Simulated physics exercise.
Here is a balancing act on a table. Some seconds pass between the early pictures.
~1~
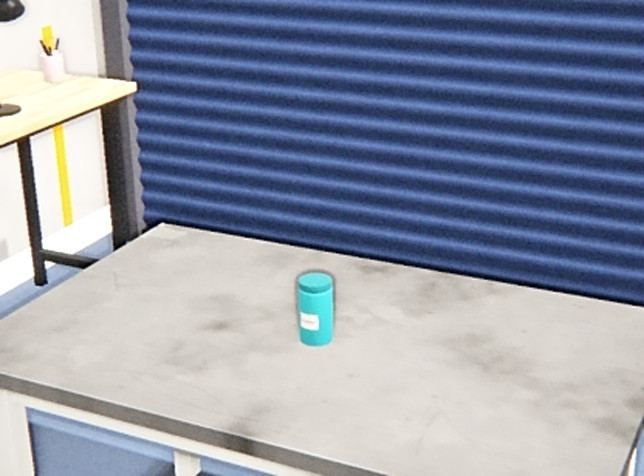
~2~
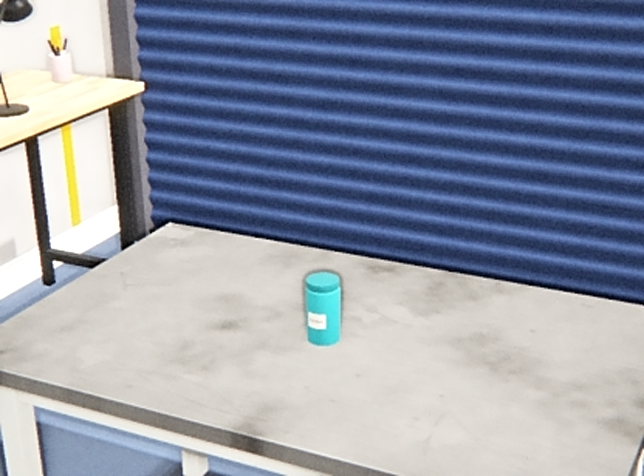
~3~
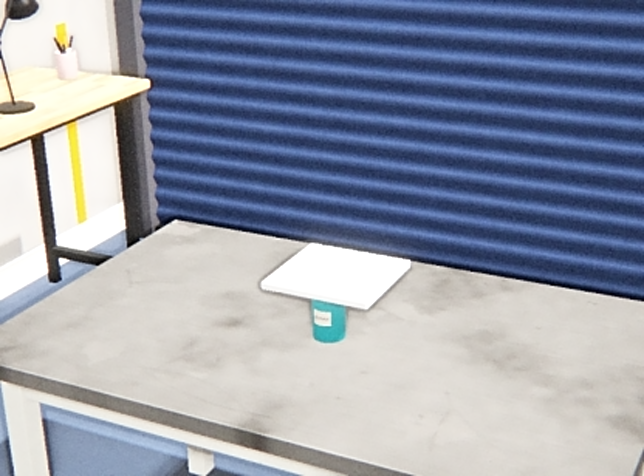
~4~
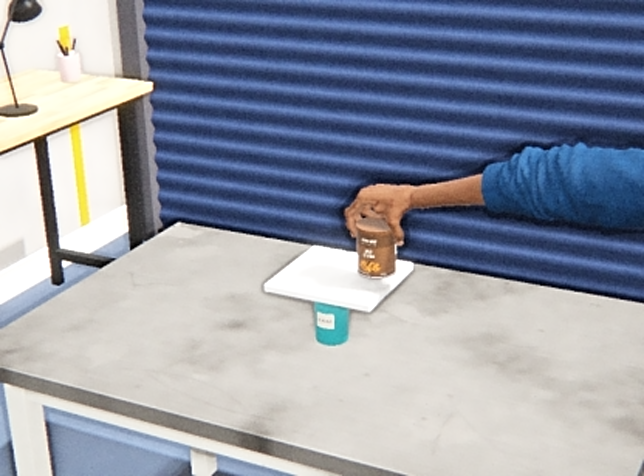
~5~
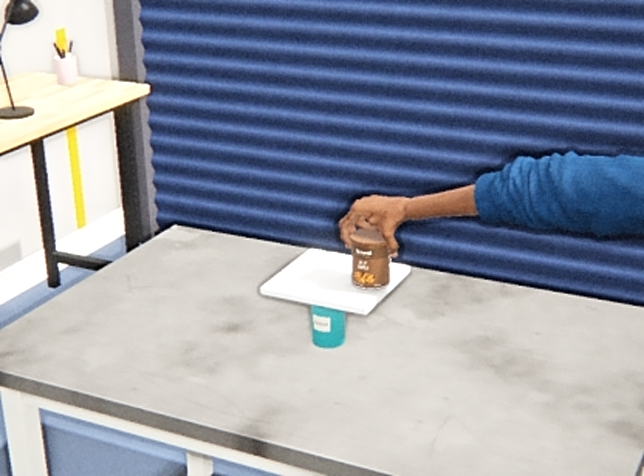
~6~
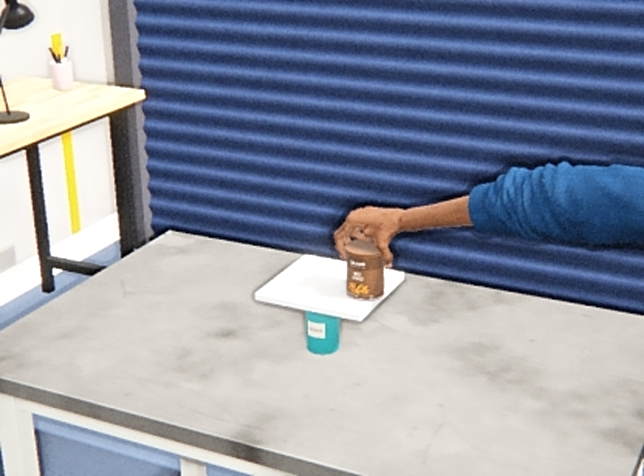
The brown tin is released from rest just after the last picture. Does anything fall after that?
It loses its balance.
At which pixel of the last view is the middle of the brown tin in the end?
Near (405, 358).
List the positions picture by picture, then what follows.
In the first frame, the last thing is not in view yet.
In the second frame, the last thing is not in view yet.
In the third frame, the last thing is not in view yet; white lid (337, 274).
The fourth frame shows still above its spot; brown tin (377, 248); white lid (340, 277).
The fifth frame shows still above its spot; brown tin (371, 259); white lid (336, 280).
The sixth frame shows in place under the hand; brown tin (366, 270); white lid (331, 286).
Then, 0.30 s after the last picture, brown tin now fallen; white lid tipped 55° from how it was.
Then, 0.40 s after the last picture, white lid now fallen.
Then, 0.80 s after the last picture, things are still on the move.
By the end, fallen, brown tin and white lid; turquoise jar in place. Seen from the same camera at the end, brown tin near (405, 358). The stack comes apart.
